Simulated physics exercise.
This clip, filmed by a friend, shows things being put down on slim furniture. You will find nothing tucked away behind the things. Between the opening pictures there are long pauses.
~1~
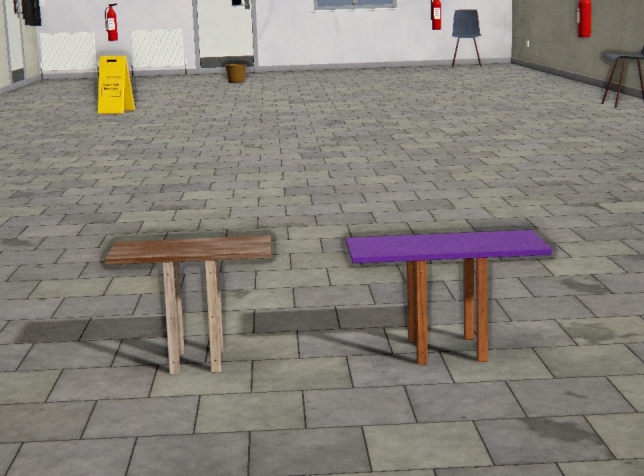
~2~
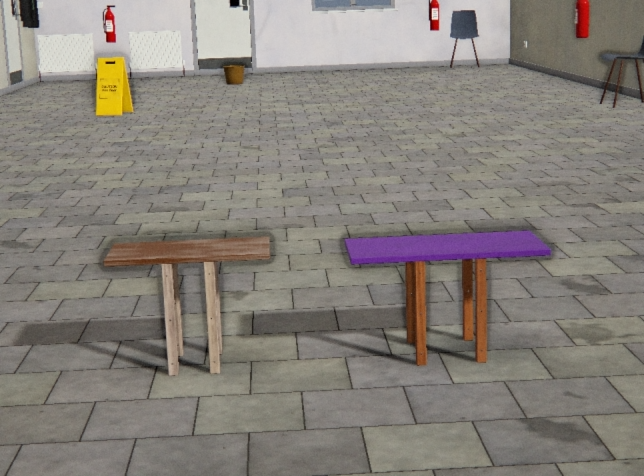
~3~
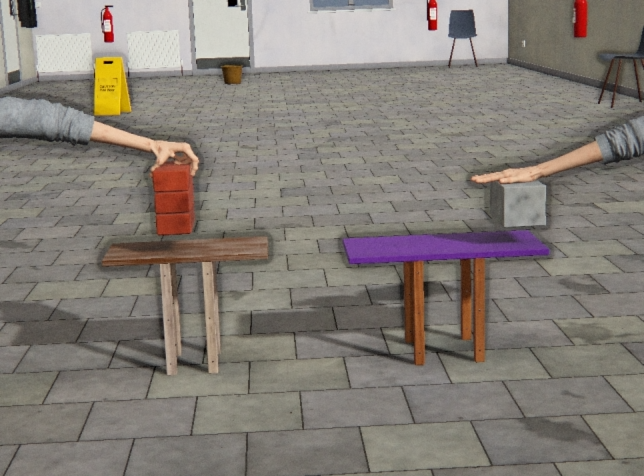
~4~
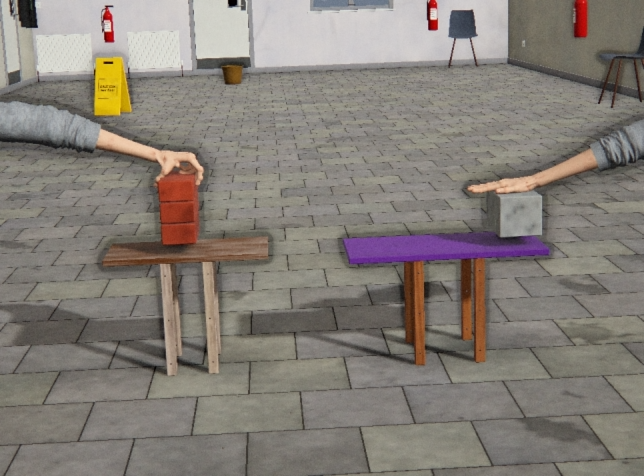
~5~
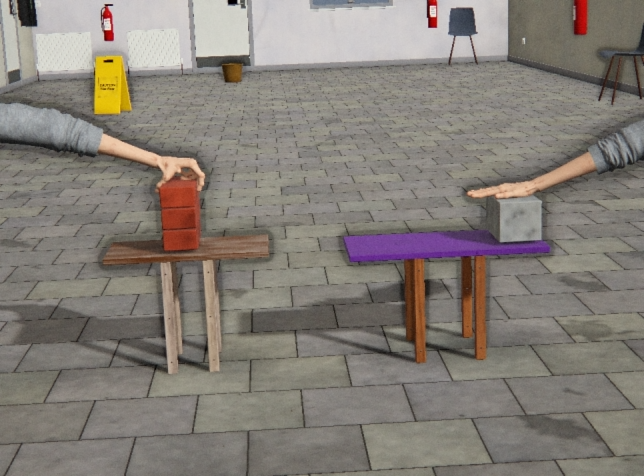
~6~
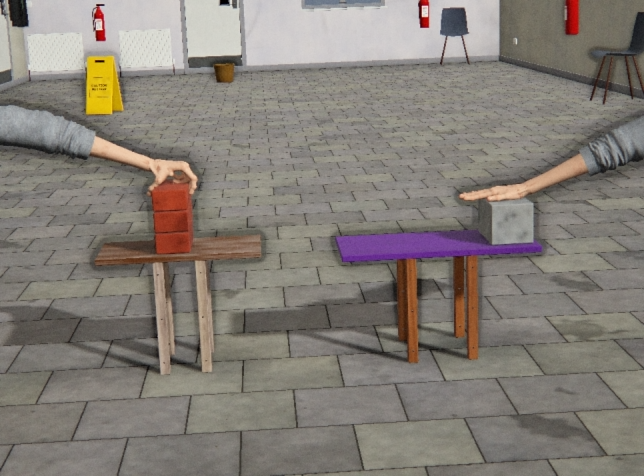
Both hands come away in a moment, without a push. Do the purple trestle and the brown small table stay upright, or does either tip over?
As it happens, the purple trestle tips over, the brown small table stays upright.
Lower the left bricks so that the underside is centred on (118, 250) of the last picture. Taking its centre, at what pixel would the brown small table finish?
It comes to a stop at (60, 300).
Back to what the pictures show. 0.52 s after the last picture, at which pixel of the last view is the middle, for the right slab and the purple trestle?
My best guess is around (548, 236) for the first and (474, 237) for the second.
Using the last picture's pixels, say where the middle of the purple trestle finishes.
I'd say it stops near (558, 261).
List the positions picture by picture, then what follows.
The first picture shows purple trestle (445, 246); brown small table (191, 250).
The second picture shows brown small table (190, 251).
The third picture shows still on the way; purple trestle (442, 247); right slab (517, 200).
The fourth picture shows still on the way; brown small table (188, 251); left bricks (180, 207).
The fifth picture shows still on the way; purple trestle (443, 244); right slab (513, 215).
The sixth picture shows in place, still held; purple trestle (435, 244); brown small table (181, 250); left bricks (173, 216).
Then, 0.52 s on from there, purple trestle turned 20° from its first pose near (474, 237); brown small table at rest near (181, 250).
Then, 0.70 s on from there, purple trestle turned 51° from its first pose near (528, 252); brown small table at rest near (181, 250).
Then, 0.88 s on from there, purple trestle turned 64° from its first pose near (558, 256); brown small table at rest near (181, 250).
In the end, the purple trestle overbalances, near (558, 261); the brown small table holds firm, near (181, 250).
